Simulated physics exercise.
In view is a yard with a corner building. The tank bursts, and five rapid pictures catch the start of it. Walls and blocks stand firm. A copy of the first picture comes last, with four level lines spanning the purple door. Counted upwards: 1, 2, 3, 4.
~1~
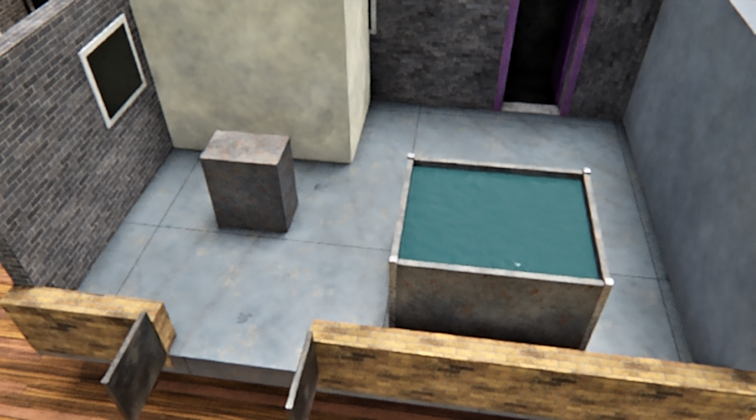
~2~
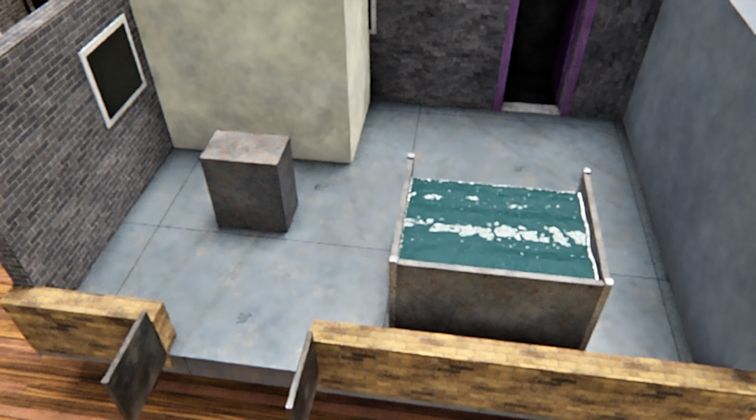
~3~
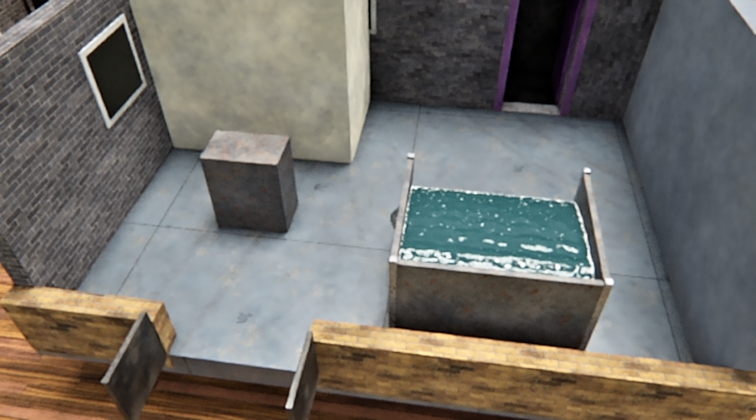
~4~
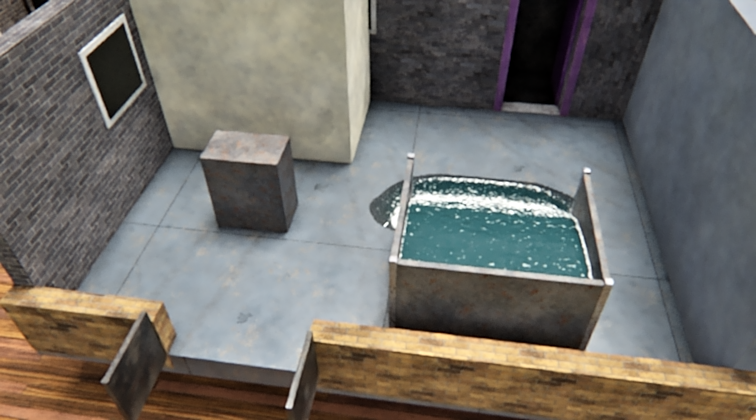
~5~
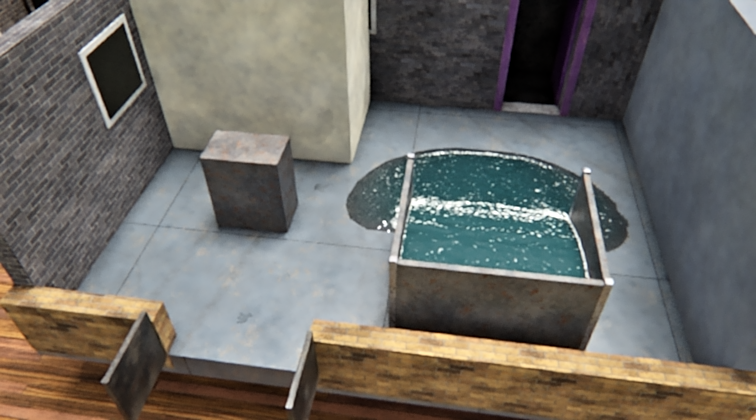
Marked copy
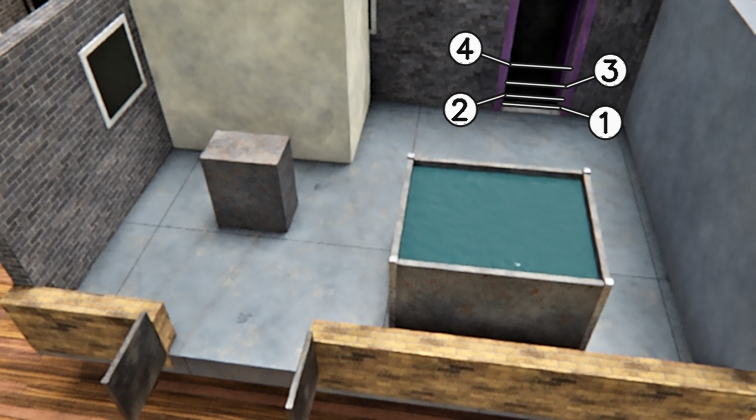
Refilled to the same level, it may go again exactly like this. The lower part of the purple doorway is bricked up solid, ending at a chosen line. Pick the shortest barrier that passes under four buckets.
Take 3.
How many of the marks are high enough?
Two of them.
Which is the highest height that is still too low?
2 it is.
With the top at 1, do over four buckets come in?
Yes.
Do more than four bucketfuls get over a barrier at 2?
Yes.
In white, 1 at (531, 105); 2 at (533, 97); 3 at (536, 84); 4 at (540, 66); from the bottom up 1, 2, 3, 4.
With 1, dozens of bucketfuls pour in.
With 2, some 15 bucketfuls get in.
With 3, a bucket or two gets in.
With 4, nothing gets over.
